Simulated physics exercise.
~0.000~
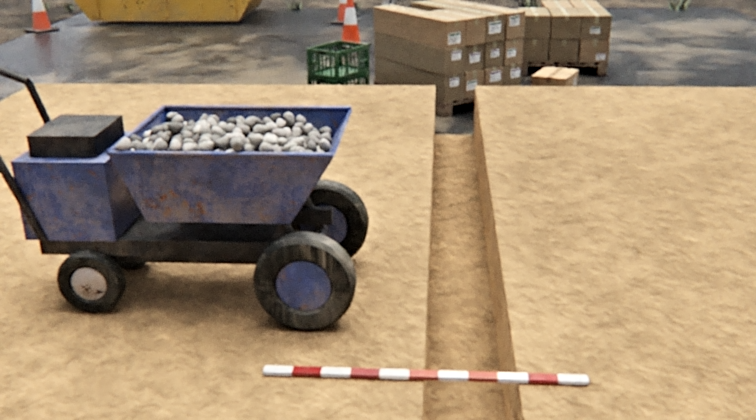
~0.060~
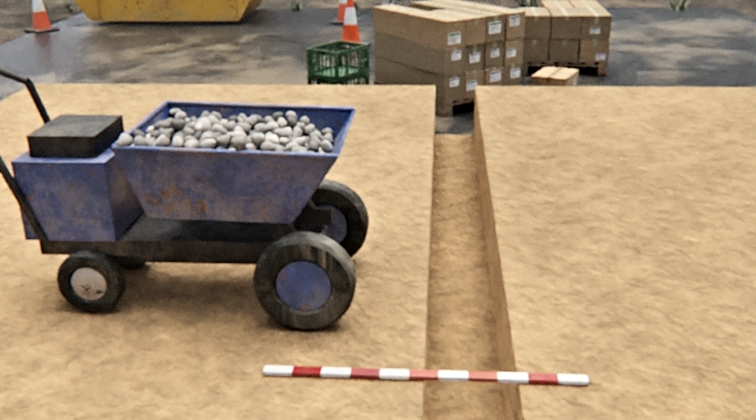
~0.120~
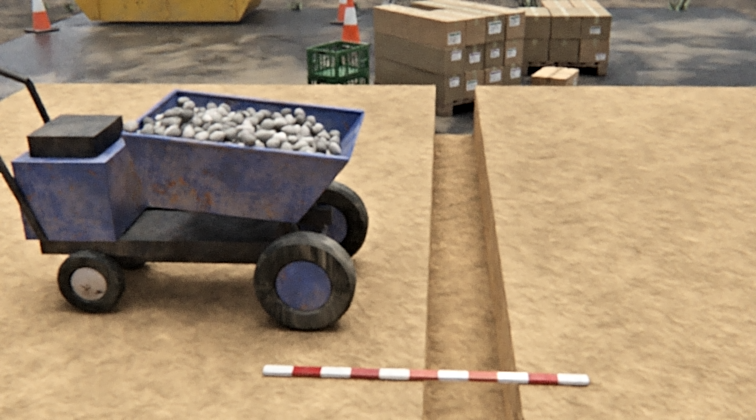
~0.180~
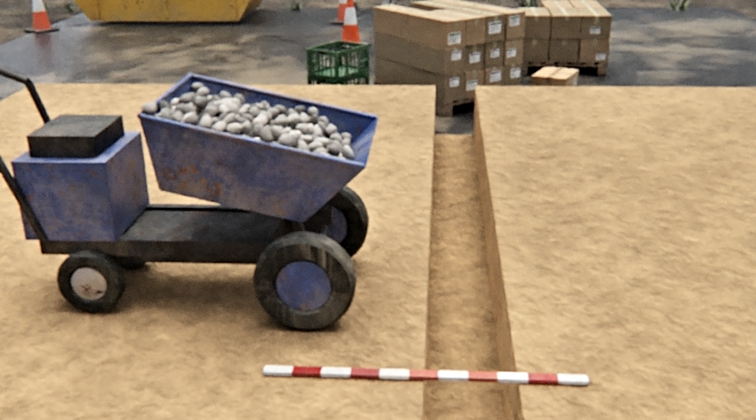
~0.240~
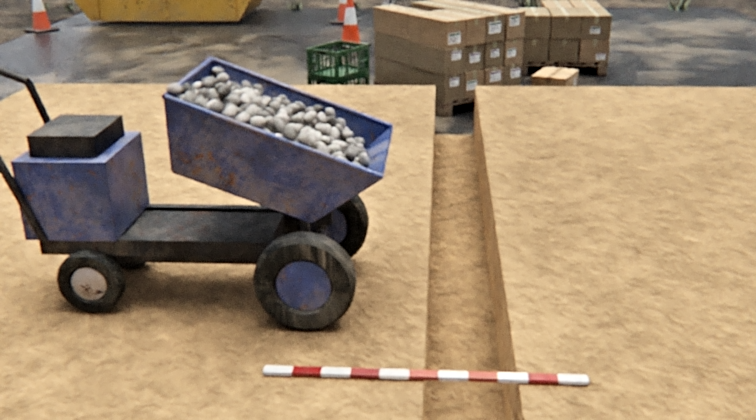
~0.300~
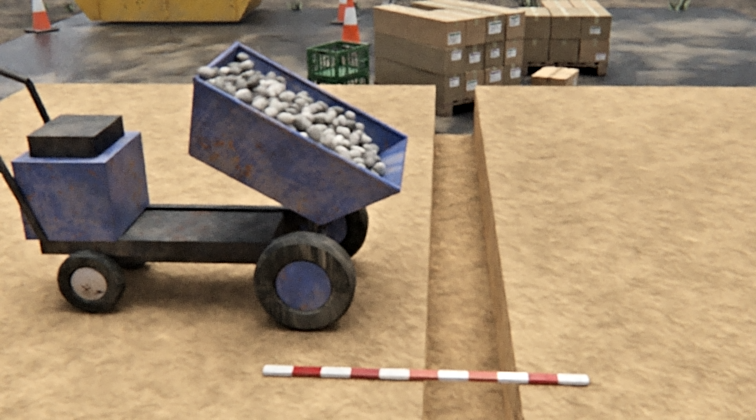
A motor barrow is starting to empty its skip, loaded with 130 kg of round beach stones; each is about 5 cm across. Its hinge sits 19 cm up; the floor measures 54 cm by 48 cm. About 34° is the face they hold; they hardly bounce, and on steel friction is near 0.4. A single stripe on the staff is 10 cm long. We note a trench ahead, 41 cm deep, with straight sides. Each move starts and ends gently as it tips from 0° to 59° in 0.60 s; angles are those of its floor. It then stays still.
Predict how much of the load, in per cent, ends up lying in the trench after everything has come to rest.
Roughly 38 per cent of it.
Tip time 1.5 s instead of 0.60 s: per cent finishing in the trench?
Expected share: Around 60%.
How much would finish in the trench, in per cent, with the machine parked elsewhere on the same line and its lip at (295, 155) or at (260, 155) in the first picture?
Around 55% for the first place and 55% for the second.
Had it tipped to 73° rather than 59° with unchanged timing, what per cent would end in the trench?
Roughly 45% would end there.
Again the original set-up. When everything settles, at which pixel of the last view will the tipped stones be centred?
Their middle is at about (498, 356).
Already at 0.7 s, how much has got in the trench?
Roughly 15% by that time.
After 0.4 s the floor is at 50°; 100 % in the skip; the foremost stones are at (412, 204).
After 0.7 s the floor is at 59°; 84 % in the skip, 14 % in the trench, 1 % past the trench; the foremost stones are at (514, 261).
After 1.0 s the floor is at 59°; 42 % in the skip, 23 % in the trench, 35 % past the trench; the foremost stones are at (695, 317).
After 3.0 s the floor is at 59°; 25 % in the skip, 38 % in the trench, 37 % past the trench; the foremost stones are past the picture's edge.
